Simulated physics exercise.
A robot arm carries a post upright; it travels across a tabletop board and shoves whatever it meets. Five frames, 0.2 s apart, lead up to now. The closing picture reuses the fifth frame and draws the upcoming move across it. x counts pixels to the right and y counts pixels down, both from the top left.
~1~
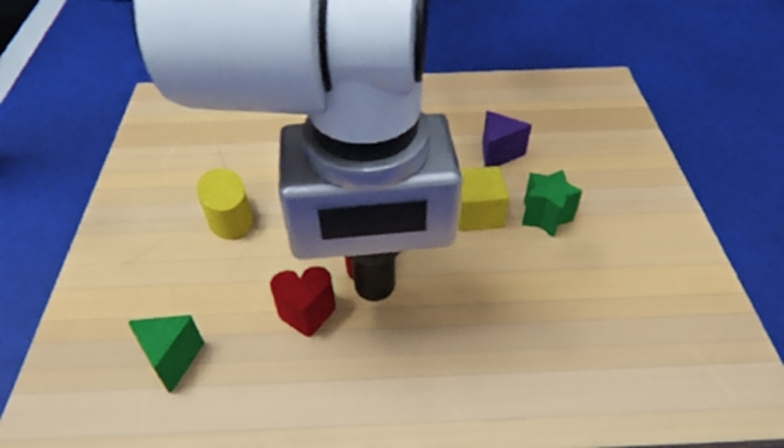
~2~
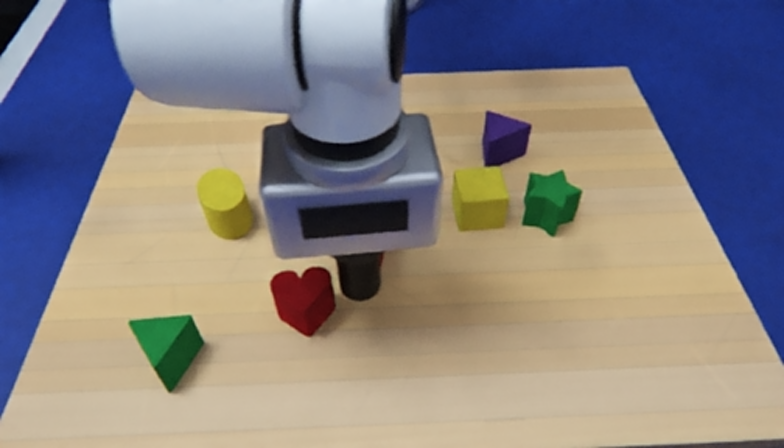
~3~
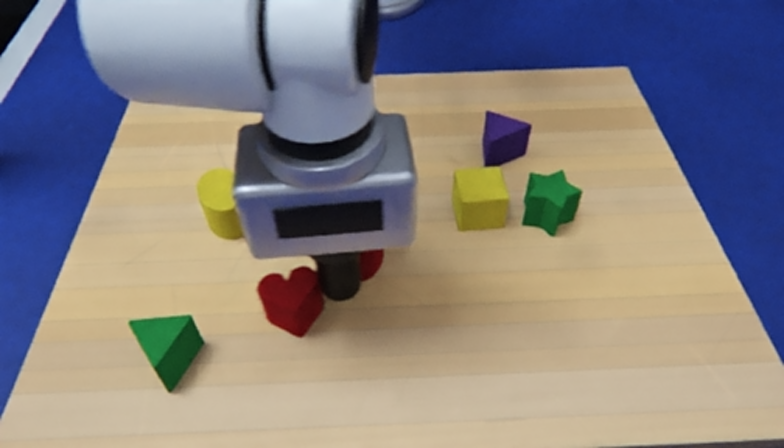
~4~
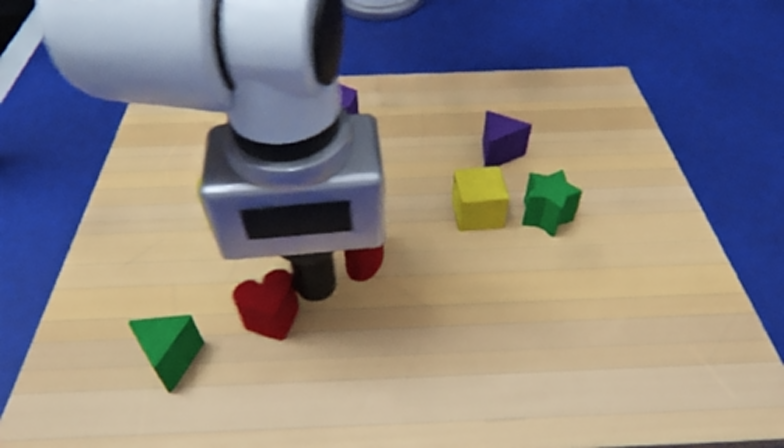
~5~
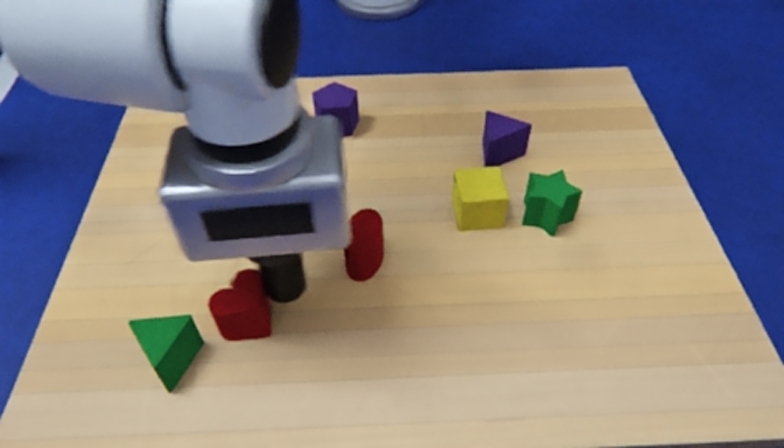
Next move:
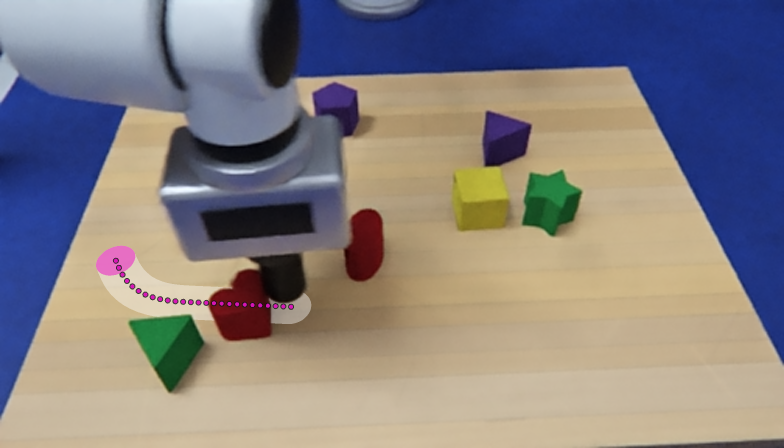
On a wooden board over a blue surface, a white and silver robot arm moved left among colored blocks and pushed the red heart-shaped block leftward, closer to the green triangular block.
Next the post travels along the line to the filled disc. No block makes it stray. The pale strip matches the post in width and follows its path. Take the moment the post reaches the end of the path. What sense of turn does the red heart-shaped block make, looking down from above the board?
It spins against the clock.
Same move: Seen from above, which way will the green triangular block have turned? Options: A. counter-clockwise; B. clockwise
B - clockwise.
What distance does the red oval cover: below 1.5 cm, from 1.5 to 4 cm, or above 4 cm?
That block covers short of 1.5 cm.
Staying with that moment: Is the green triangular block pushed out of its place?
It seems so.
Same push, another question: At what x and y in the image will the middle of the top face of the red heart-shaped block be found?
Its top middle will sit at (162, 312).
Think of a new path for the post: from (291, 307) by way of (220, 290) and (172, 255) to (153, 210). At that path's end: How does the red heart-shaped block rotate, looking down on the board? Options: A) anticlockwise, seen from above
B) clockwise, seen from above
A.
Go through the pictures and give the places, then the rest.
Post tip at (375, 286); block tops, green triangular block at (158, 334); red heart-shaped block at (301, 284); red oval hidden, in the first picture.
Post at (360, 286); blocks unchanged, in the second picture.
Post at (341, 286); red heart-shaped block at (289, 286), in the third picture.
Post at (316, 286); red heart-shaped block at (265, 290), in the fourth picture.
Post at (286, 288); green triangular block at (158, 334); red heart-shaped block at (240, 293); red oval at (363, 229), in the fifth picture.
Path on the board, from (291, 307) over (220, 304) and (152, 297) to (116, 260).
What follows on the original path. One third of the way, post at (213, 285); green triangular block at (136, 350), turned 20° clockwise; red heart-shaped block at (176, 307), turned 65° anticlockwise.
Two thirds of the way, post at (141, 278); green triangular block at (137, 352), turned 25° clockwise; red heart-shaped block at (162, 312), turned 95° anticlockwise.
At the end, post at (105, 241); green triangular block at (137, 352), turned 25° clockwise; red heart-shaped block at (162, 312), turned 95° anticlockwise; red oval in place.
